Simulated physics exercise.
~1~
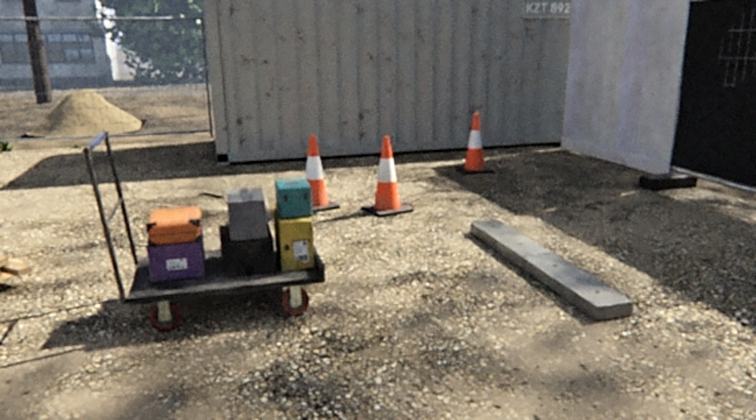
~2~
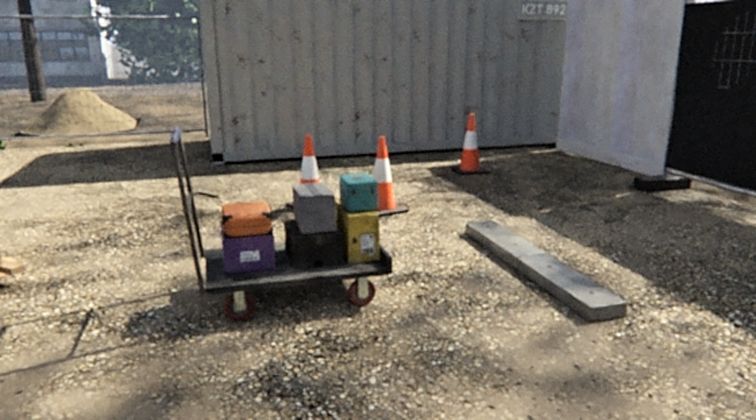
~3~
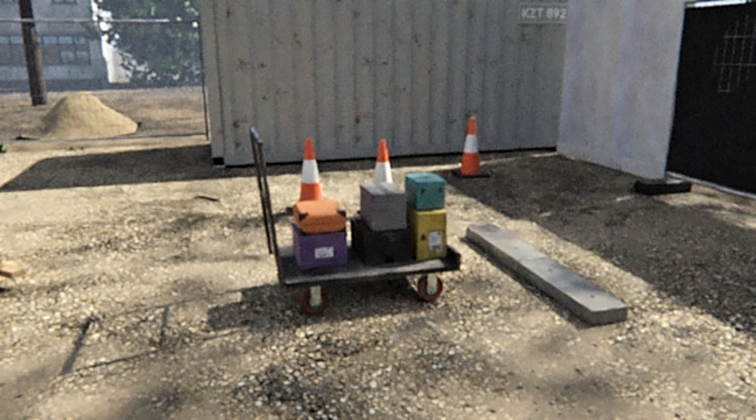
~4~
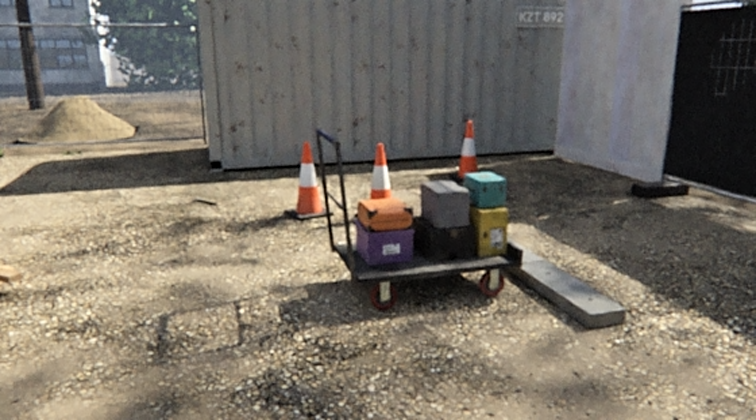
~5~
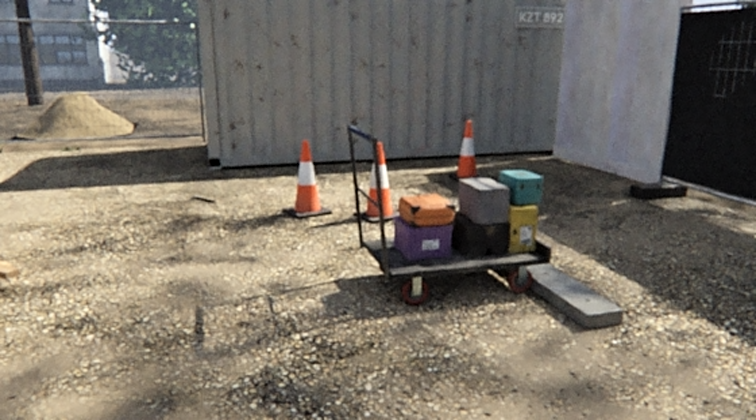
On a gravel yard, a loaded flat cart rolls right and reaches a kerb, boxes still aboard.
